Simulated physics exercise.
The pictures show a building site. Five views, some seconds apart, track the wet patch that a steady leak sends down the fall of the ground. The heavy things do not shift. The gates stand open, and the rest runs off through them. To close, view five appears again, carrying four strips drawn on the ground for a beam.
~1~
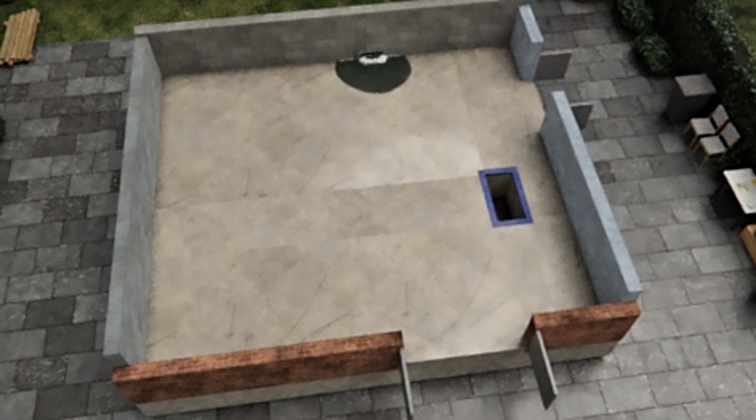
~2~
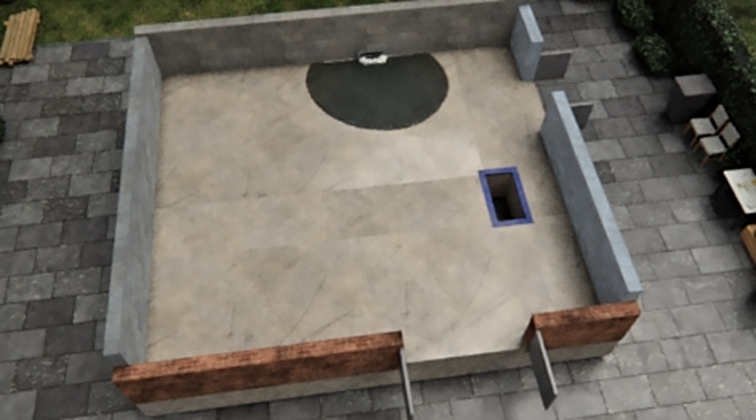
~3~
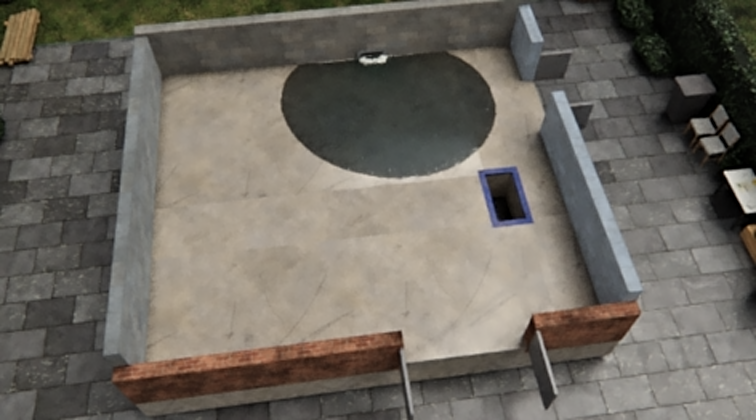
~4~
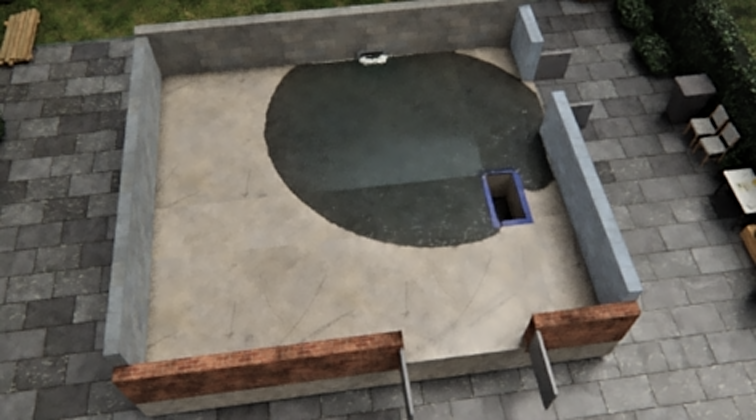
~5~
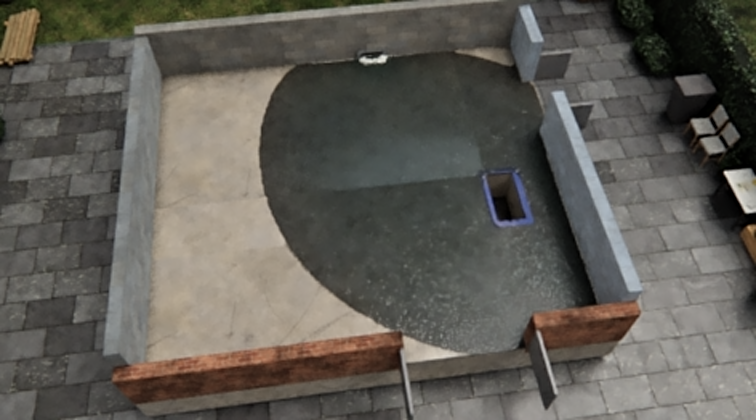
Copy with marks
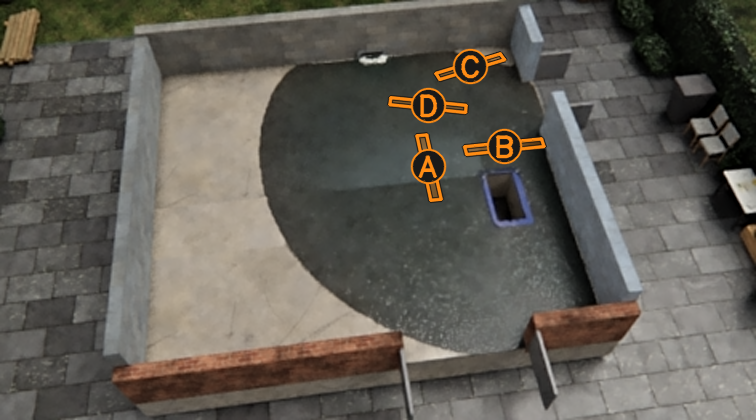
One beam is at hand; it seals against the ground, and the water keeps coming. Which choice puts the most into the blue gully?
Place C does it best.
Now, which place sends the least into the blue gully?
The answer is D.
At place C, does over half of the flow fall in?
No, it does not.
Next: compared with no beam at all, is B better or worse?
It is worse.
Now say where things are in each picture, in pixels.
In the first picture, outfall at (372, 54); blue gully at (505, 196); open gate at (462, 342); open gate at (531, 105); front seen at (368, 89), 3 % of the ground wet; blue gully still dry.
In the second picture, front seen at (420, 119), 10 % of the ground wet; blue gully still dry.
In the third picture, front seen at (420, 173), 22 % of the ground wet; blue gully still dry.
In the fourth picture, front seen at (481, 233), 40 % of the ground wet; blue gully taking water.
In the fifth picture, front seen at (586, 280), 61 % of the ground wet; blue gully taking water.
On the marked copy, A from (436, 199) to (421, 135); B from (465, 150) to (542, 142); C from (437, 76) to (502, 56); D from (390, 101) to (465, 108).
Choosing A, about 20 % of the stream goes into the blue gully, about 79 % out by the gates.
Choosing B, about 20 % of the stream goes into the blue gully, about 80 % out by the gates.
Choosing C, about 30 % of the stream goes into the blue gully, about 70 % out by the gates.
Choosing D, about 14 % of the stream goes into the blue gully, about 86 % out by the gates.
